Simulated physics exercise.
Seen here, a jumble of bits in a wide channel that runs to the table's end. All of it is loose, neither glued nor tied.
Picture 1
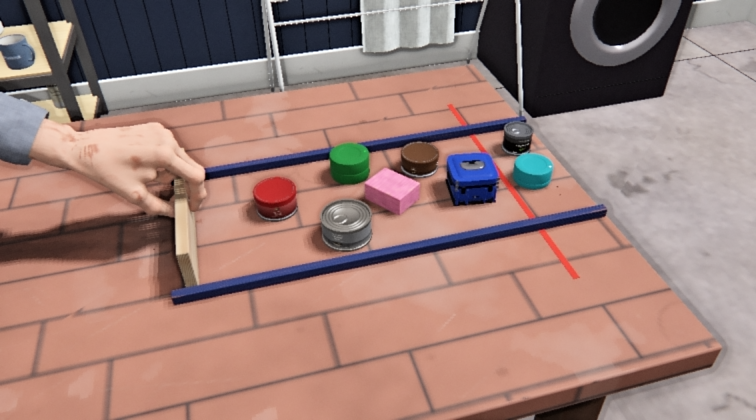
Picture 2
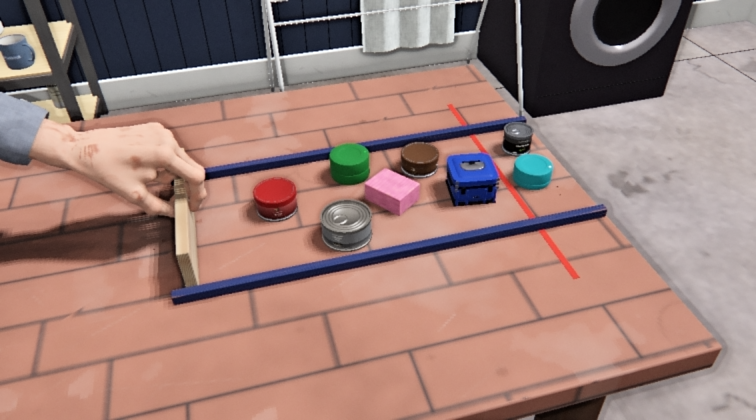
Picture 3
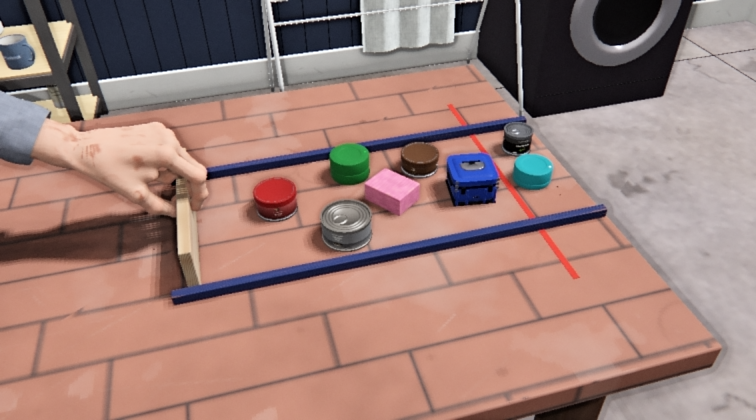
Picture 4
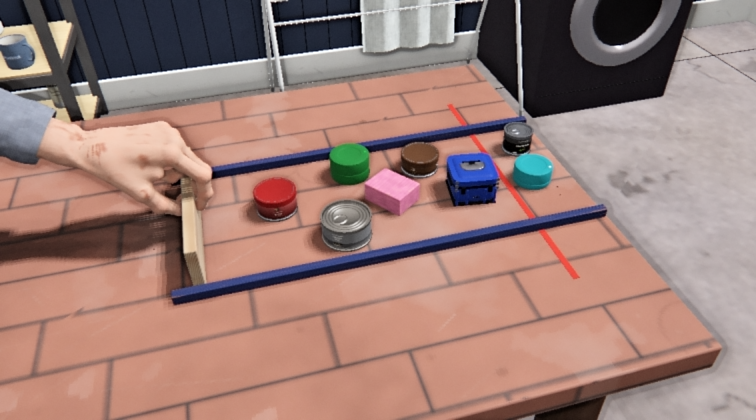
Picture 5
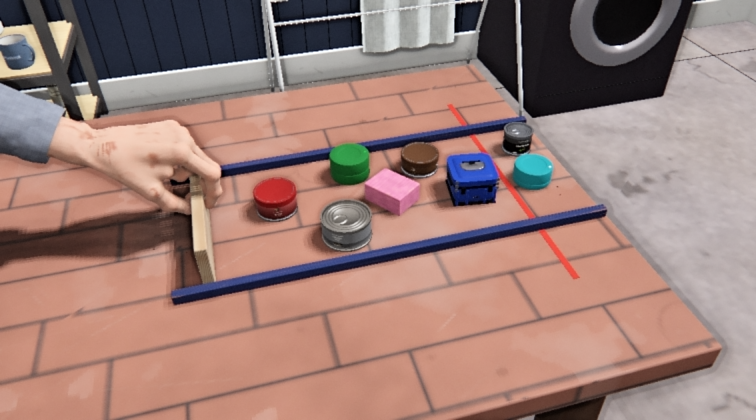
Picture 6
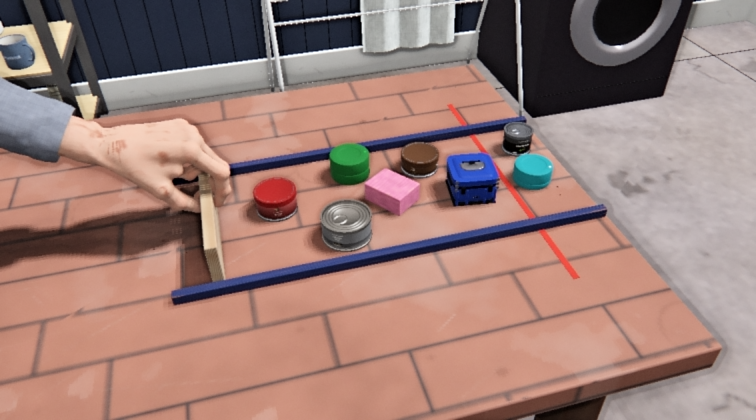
On a brick-patterned tabletop, loose tins, lids, a pink block and a blue case sit scattered between two dark blue rails, with red tape crossing near the right end. A hand at the left holds a wooden board still, then slides it slightly rightward toward the red tin, while the objects stay put.
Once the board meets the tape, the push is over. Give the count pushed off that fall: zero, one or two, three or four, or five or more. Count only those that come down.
The push knocks three or four off.
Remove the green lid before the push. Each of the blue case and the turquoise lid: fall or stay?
The blue case ends up below while the turquoise lid ends up below.
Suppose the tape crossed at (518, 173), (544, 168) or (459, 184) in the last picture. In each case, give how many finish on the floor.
4, 5, 1.
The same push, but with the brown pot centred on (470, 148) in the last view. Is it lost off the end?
Placed like that, it is safe.
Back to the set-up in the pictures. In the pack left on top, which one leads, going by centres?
The brown pot is foremost.
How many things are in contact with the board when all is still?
At rest, 3 are in contact.
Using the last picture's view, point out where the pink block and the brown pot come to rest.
About (548, 172), and the other about (533, 140).
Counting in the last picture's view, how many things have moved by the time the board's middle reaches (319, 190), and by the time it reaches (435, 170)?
I make it 2 at the first spot and 7 at the other.
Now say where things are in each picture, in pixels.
The first frame shows black tin (517, 139); turquoise lid (533, 171); blue case (471, 178); board (185, 214); tape (501, 175).
The second frame shows turquoise lid (533, 172); red tin (276, 200).
The third frame shows blue case (471, 178); grey tin (347, 225).
The fourth frame shows black tin (517, 139); pink block (392, 191).
The fifth frame shows turquoise lid (533, 172); board (201, 211).
The sixth frame shows black tin (517, 139); turquoise lid (533, 172); blue case (471, 178); board (210, 210); tape (501, 175).
A little later, none off yet; black tin at rest near (517, 139); turquoise lid at rest near (533, 172); blue case at rest near (471, 178).
When it is over, the number that fall off is three or four; down, blue case, turquoise lid and black tin.
